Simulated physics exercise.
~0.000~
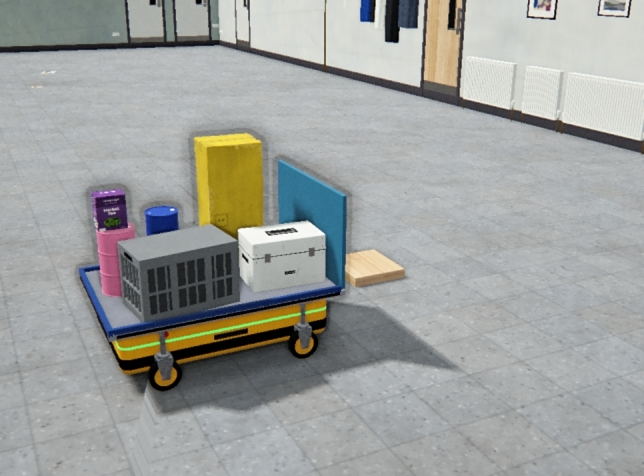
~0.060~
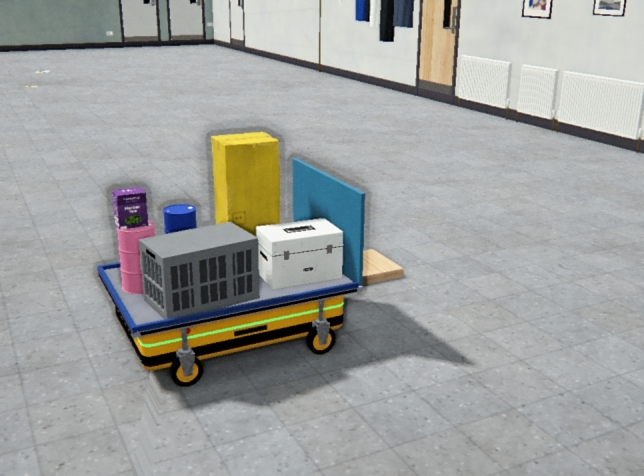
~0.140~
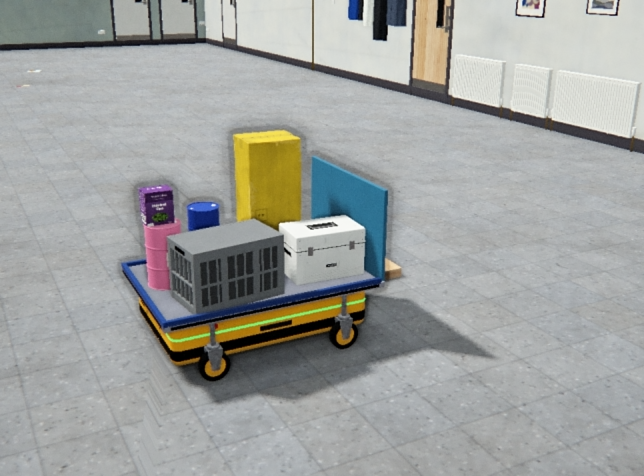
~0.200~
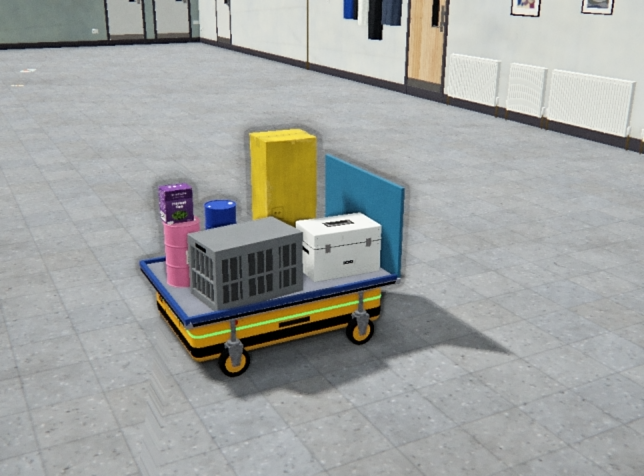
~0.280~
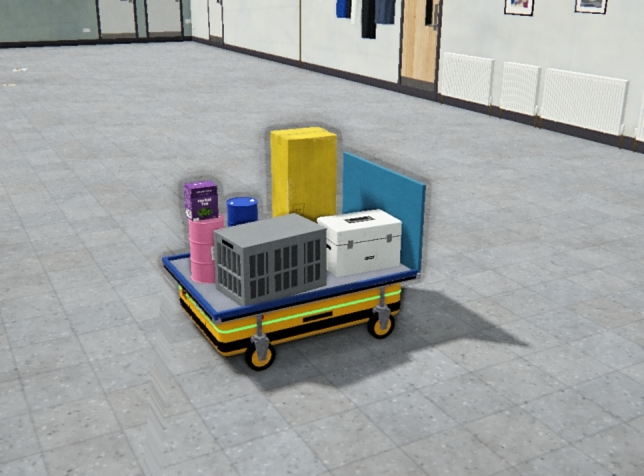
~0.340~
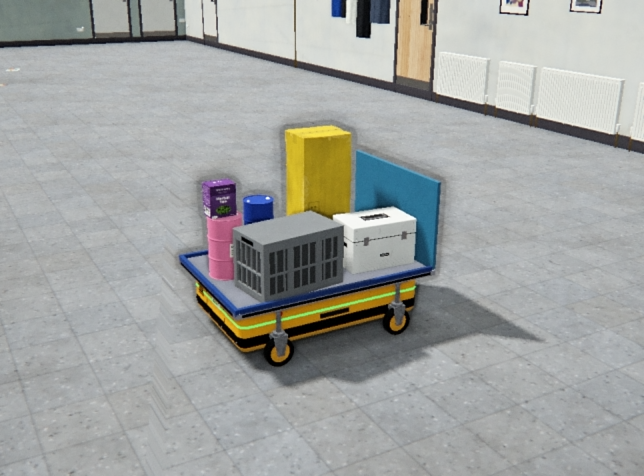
We see a low yellow-and-black cart carrying a grey crate, a white toolbox, a blue board, and pink, blue, yellow and purple items roll rightward across a grey tiled floor, gradually hiding a wooden plank behind it.
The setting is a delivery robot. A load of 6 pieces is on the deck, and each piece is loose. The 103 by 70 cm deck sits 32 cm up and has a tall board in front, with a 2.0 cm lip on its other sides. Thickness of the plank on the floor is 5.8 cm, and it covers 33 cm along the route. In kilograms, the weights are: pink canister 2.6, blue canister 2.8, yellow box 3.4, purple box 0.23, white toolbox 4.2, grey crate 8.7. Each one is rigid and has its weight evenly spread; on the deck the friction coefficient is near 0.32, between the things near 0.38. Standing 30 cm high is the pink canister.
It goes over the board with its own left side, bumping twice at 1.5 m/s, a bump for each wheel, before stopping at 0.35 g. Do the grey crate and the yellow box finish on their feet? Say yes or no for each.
Grey crate - yes; yellow box - no.
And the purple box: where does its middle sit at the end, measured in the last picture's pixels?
It settles somewhere near (515, 223).
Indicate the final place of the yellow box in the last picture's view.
Roughly (554, 189).
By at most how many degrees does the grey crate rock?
Close to 6° at the worst moment.
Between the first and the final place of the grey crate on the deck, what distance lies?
It ends up around 6 cm from its start.
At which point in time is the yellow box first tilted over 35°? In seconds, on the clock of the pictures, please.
Near 0.7 s on the clock.
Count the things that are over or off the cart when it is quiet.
The count comes out at 3.
By 0.74 s, cart has run 111 cm; yellow box tilted 44° near (405, 178); blue canister tilted 24°; white toolbox 6 cm from its spot.
By 1.14 s, cart has run 171 cm; yellow box tilted 58° near (486, 174); grey crate 4 cm from its spot near (495, 218); blue canister tilted 30°.
By 1.74 s, cart has run 217 cm, stopped; yellow box on its side near (552, 169); grey crate 5 cm from its spot near (558, 205); purple box upside down.
When it is over (2.4 s), off the cart and tipped over, blue canister; lying over on the deck, yellow box and purple box; the other 3 within 10 cm of the start. End places, in pixels of the last picture, grey crate near (558, 205), yellow box near (554, 189).
